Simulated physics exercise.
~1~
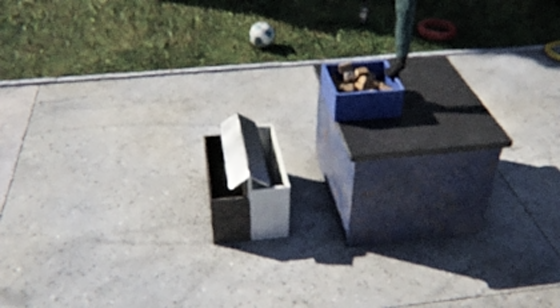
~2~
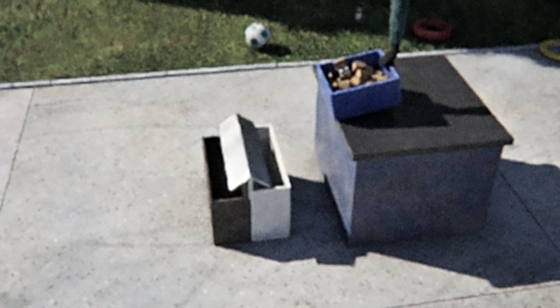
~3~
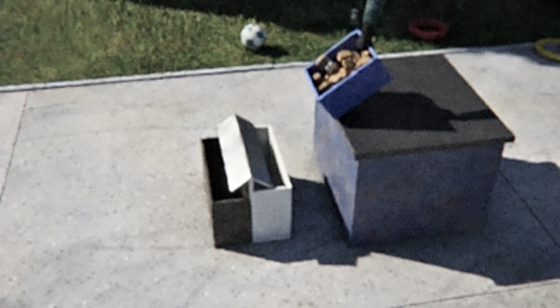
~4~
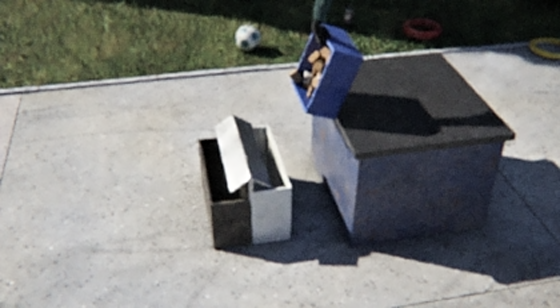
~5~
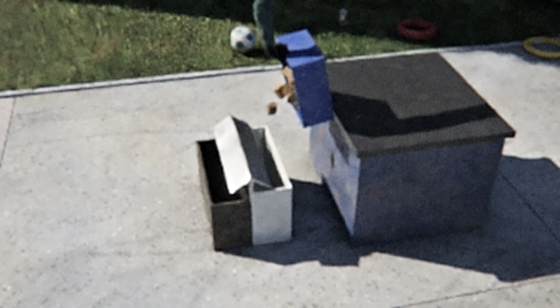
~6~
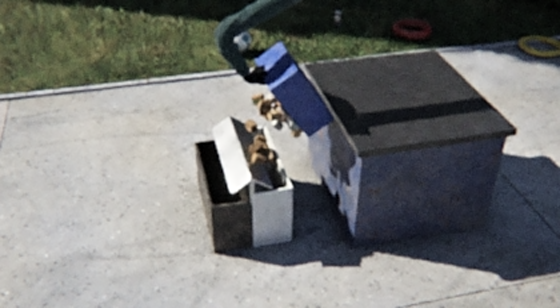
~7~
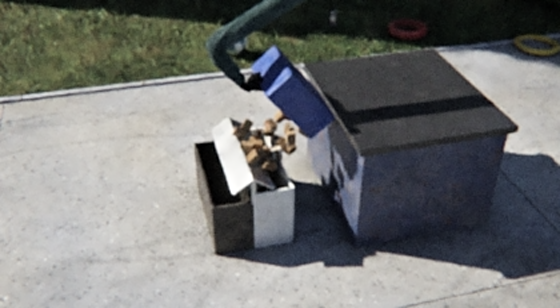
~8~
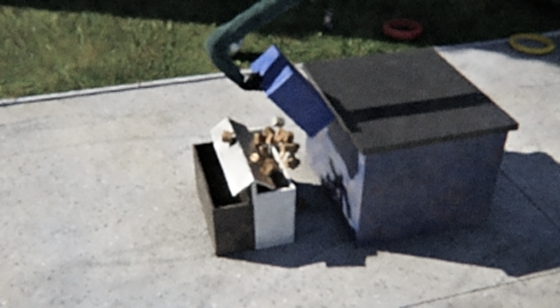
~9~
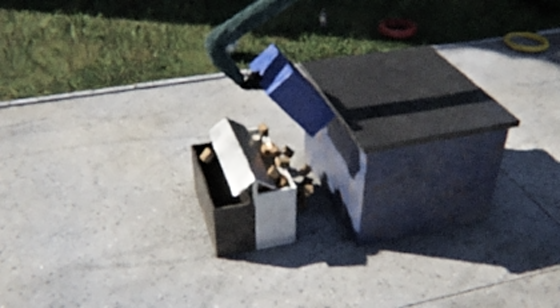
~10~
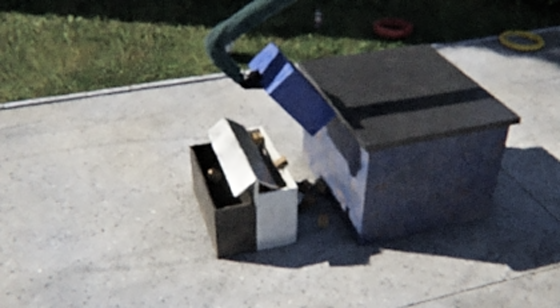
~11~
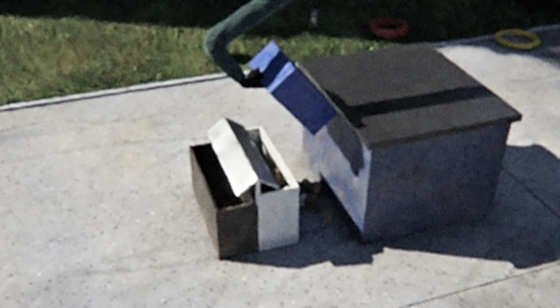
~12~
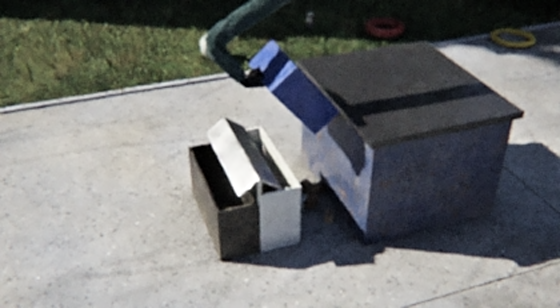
A blue tote of small brown parcels, gripped by a dark green arm, tips over the end of a bench and spills its load toward a white tub beside a black box; most land in the tub, while others drop to the shaded ground between tub and bench.
